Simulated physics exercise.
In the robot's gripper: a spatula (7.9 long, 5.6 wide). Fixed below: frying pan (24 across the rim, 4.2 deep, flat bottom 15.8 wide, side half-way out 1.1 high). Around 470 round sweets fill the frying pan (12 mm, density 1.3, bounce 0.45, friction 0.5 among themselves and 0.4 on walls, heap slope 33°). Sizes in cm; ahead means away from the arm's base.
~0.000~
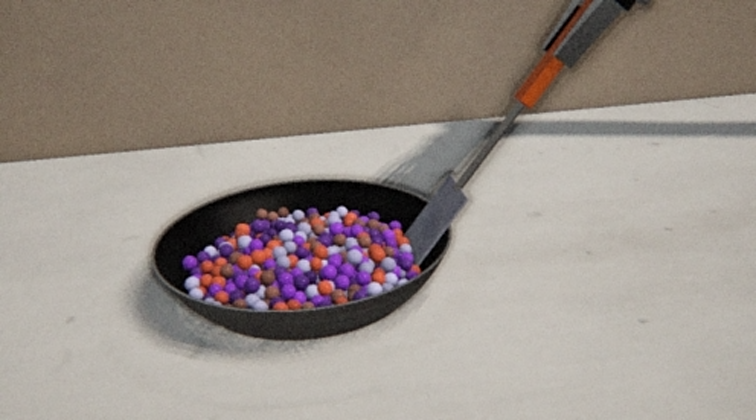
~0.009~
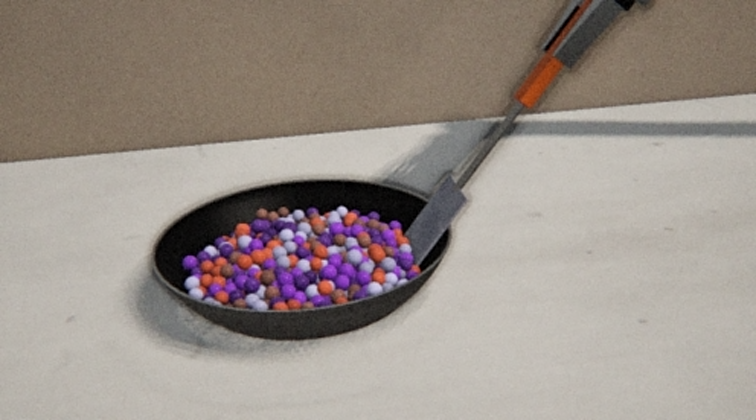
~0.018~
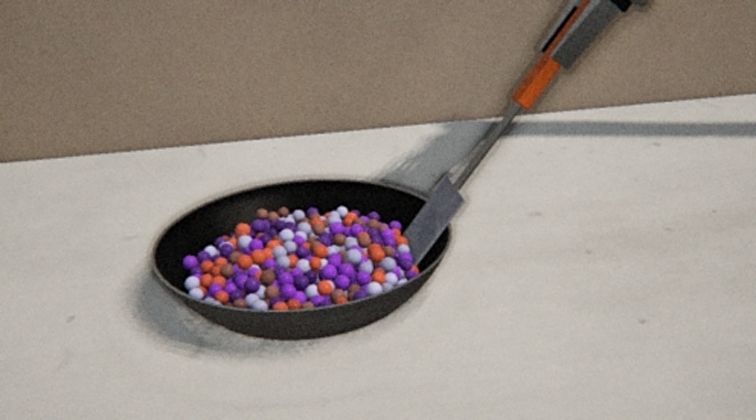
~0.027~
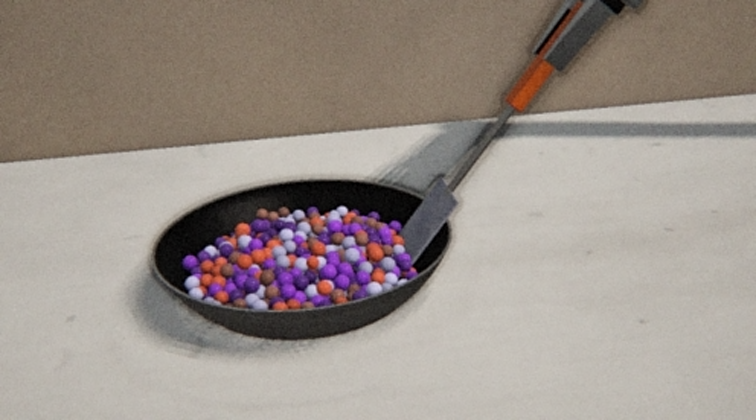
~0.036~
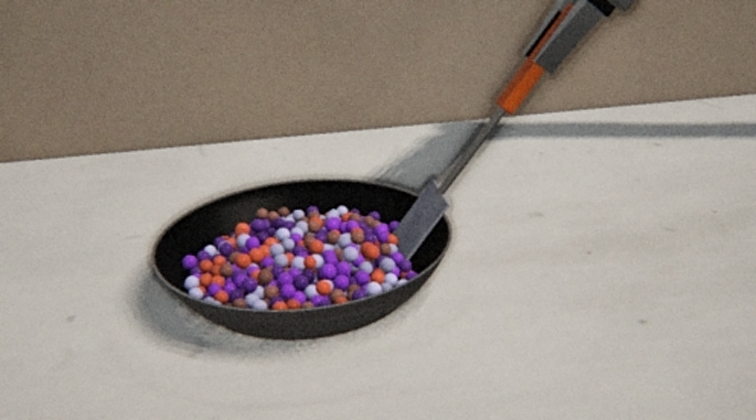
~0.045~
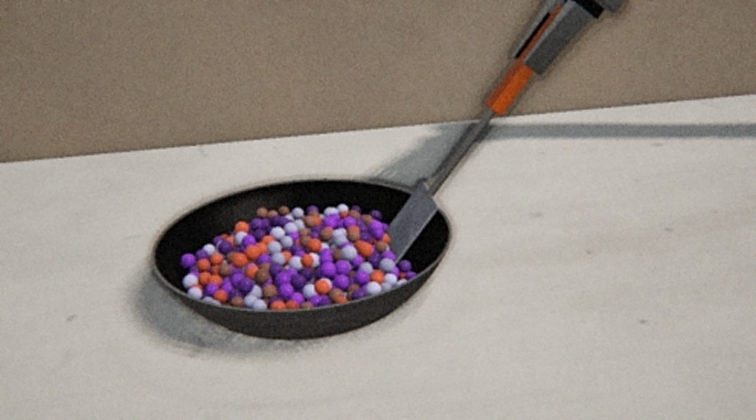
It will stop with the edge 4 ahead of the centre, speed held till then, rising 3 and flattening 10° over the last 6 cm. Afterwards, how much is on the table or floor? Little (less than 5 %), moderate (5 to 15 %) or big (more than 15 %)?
On the table or floor the share is moderate, 5 to 15 %.
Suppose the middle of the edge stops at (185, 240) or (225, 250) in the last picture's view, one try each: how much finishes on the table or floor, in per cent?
About 30 and 15 per cent.
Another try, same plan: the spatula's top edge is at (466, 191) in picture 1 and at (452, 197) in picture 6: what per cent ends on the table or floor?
Some 0 per cent.
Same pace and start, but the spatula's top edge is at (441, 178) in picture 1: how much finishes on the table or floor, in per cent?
Some 5 per cent.
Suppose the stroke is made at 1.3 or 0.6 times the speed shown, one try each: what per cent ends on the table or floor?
About 15 and 0 per cent.
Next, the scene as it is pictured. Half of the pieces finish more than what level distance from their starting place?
About 2 cm.
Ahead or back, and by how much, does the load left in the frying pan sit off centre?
Some 3.0 cm ahead.
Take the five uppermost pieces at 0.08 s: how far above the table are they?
Some 5 cm.
After 0.08 s, sloping 52°, highest piece 6 above the table; 469 in the frying pan.
After 0.11 s, sloping 48°, highest piece 6 above the table; 469 in the frying pan.
After 0.33 s, sloping 42°, highest piece 5 above the table; 436 in the frying pan, 30 on the table or floor, 3 on the blade or in flight.
After 1.38 s, sloping 42°, highest piece 5 above the table; 435 in the frying pan, 34 on the table or floor.
At rest, 435 in the frying pan, 34 on the table or floor. That is 7 % on the table or floor.
